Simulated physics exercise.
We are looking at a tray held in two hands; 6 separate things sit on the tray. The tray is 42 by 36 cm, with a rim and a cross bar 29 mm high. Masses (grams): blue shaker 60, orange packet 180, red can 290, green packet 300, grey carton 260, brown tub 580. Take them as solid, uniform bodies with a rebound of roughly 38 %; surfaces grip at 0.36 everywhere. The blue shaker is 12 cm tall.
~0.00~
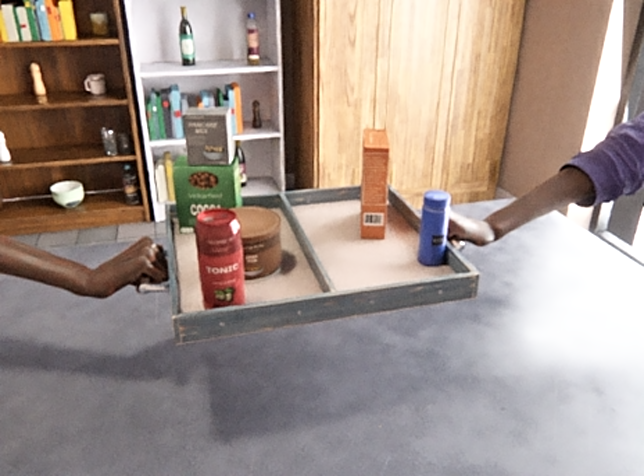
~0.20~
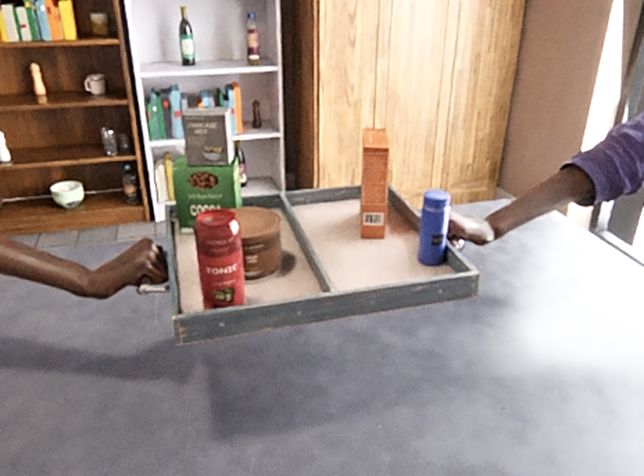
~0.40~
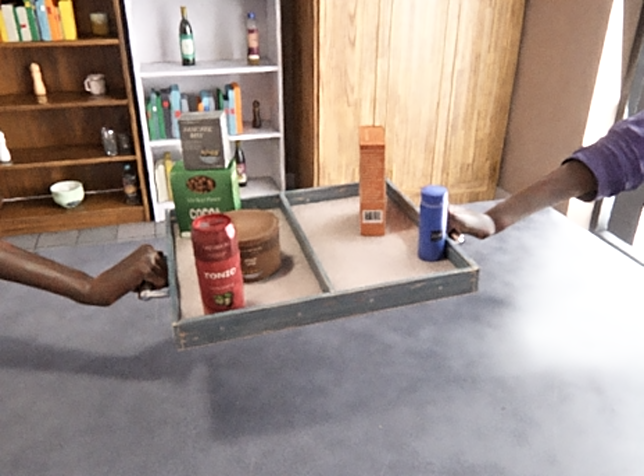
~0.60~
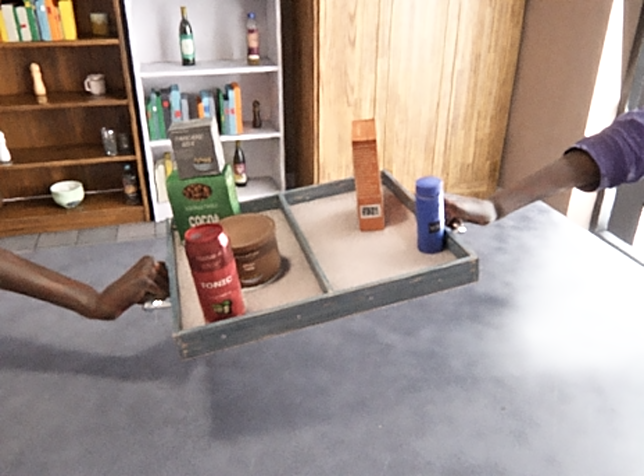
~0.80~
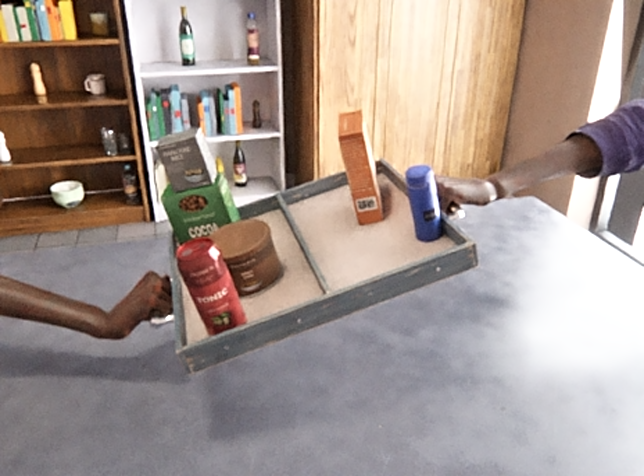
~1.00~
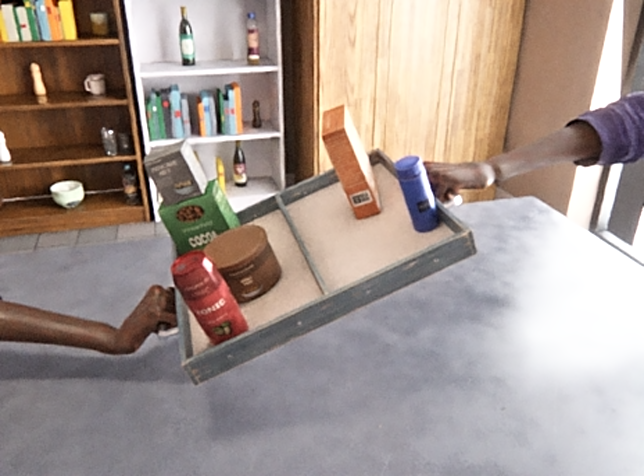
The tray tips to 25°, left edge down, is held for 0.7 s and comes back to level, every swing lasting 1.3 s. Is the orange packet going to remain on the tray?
The orange packet is still aboard.
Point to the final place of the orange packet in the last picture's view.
Near (281, 202).
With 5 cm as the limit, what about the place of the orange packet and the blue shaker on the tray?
The orange packet ends elsewhere; the blue shaker leaves its spot.
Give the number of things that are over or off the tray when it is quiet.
That comes to 4.
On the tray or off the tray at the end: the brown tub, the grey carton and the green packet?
The brown tub ends on the tray; the grey carton finishes off the tray; the green packet is still on the tray.
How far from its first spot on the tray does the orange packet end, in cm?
About 17 cm.
After 1.30 s, tray tilted 25°, left edge down; orange packet on its side near (293, 196); blue shaker 55° off its base; grey carton 3° off its base.
After 1.70 s, tray tilted 25°, left edge down; grey carton now off the tray; orange packet on its side near (271, 208); blue shaker on its side.
After 2.70 s, tray tilted 14°, left edge down; red can now off the tray; orange packet on its side near (275, 206); blue shaker on its side.
In the end (3.9 s), off the tray, red can and grey carton; toppled on the tray, blue shaker and orange packet; not toppled but over 5 cm from the start, brown tub; green packet under 5 cm from the start. At the end, from the last picture's camera, orange packet near (282, 202).
